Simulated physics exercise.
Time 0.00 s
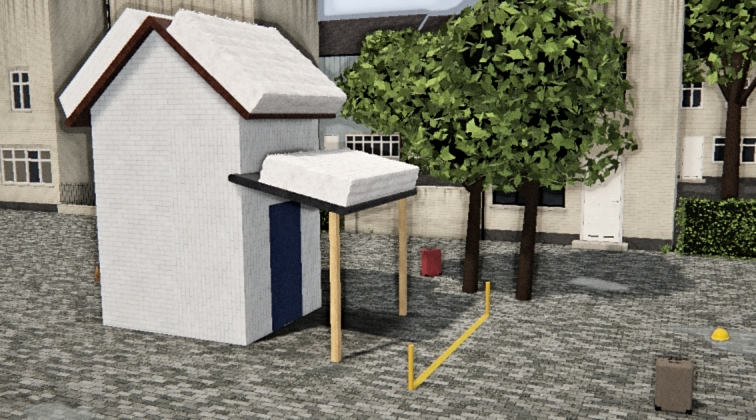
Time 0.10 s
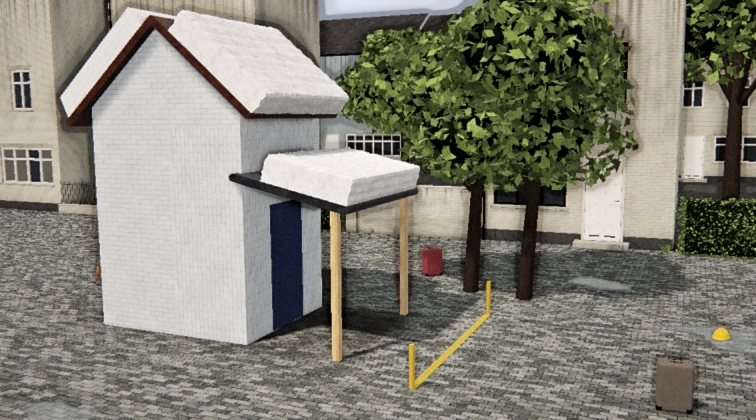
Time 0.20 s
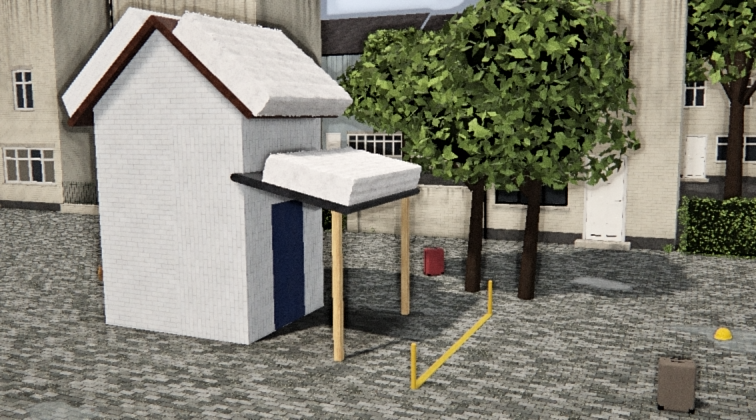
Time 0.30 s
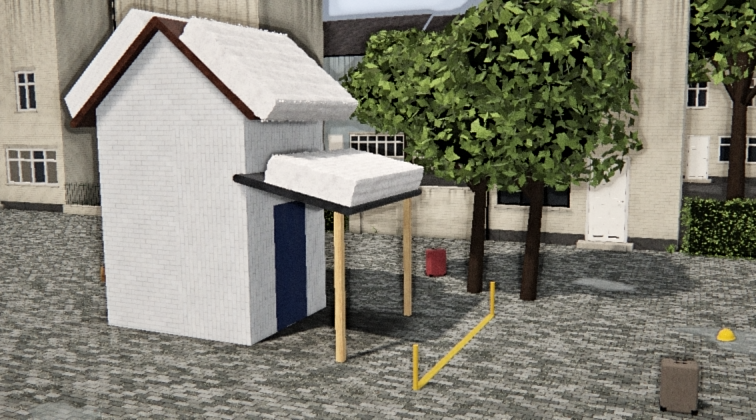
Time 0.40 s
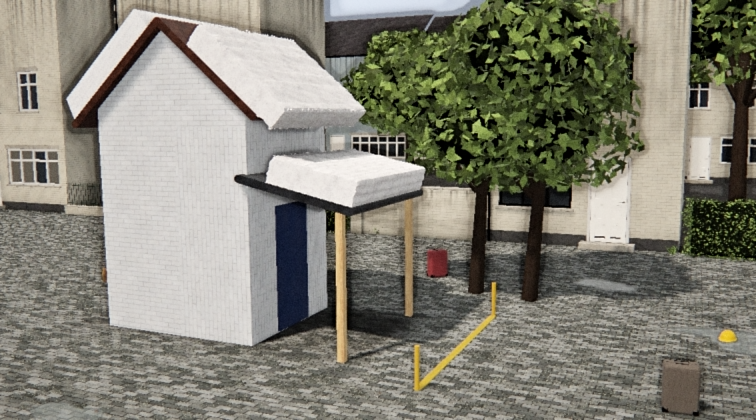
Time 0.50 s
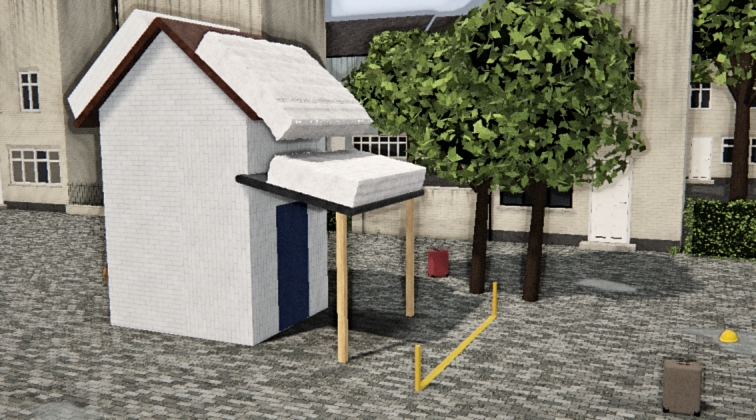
Cobbled yard with a small white brick building, thick snow sliding down the right roof slope, baring red-brown roof near the ridge.
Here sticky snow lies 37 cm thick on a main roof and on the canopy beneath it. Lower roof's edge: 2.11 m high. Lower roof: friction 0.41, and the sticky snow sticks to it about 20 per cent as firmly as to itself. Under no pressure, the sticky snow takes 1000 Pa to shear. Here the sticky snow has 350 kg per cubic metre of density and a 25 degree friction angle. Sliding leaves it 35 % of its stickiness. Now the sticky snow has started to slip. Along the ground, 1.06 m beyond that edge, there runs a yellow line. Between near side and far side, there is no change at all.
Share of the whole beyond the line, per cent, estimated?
Near 22 %.
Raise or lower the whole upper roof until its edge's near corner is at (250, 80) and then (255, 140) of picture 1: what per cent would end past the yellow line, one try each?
40 per cent, then 2 per cent.
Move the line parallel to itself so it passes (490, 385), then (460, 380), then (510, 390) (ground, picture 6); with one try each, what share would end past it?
First try 6 per cent, second 14 per cent, third 2 per cent.
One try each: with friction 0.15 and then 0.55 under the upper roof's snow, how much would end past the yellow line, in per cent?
First try 30 per cent, second try 2 per cent.
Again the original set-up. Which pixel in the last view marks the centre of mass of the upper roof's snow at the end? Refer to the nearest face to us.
Roughly pixel (391, 288) on the near face.
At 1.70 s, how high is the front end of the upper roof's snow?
Measured height: Approx. 0.6 m.
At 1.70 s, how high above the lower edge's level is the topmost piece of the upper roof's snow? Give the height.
Roughly 0.8 m.
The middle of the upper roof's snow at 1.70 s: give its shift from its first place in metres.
About 2.8 m.
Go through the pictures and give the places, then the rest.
In the first frame, foremost bit of the sticky snow at (251, 106).
In the second frame, foremost bit of the sticky snow at (253, 106), its middle shifted 1.8 cm, 1 % of it past the upper edge, in one piece.
In the third frame, foremost bit of the sticky snow at (257, 84), its middle shifted 7.2 cm, 4 % of it past the upper edge, in one piece.
In the fourth frame, foremost bit of the sticky snow at (264, 117), its middle shifted 16 cm, 10 % of it past the upper edge, in one piece.
In the fifth frame, foremost bit of the sticky snow at (271, 95), its middle shifted 30 cm, 17 % of it past the upper edge, in one piece.
In the sixth frame, foremost bit of the sticky snow at (281, 115), its middle shifted 47 cm, 28 % of it past the upper edge, cracking.
After 1.05 s, none is below the lower edge and 0 % is past the line.
After 1.70 s, 31 % is below the lower edge and 4 % is past the line.
After 2.35 s, 44 % is below the lower edge and 21 % is past the line.
After 3.00 s, 46 % is below the lower edge and 21 % is past the line.
After 5.20 s, 57 % is below the lower edge and 22 % is past the line.
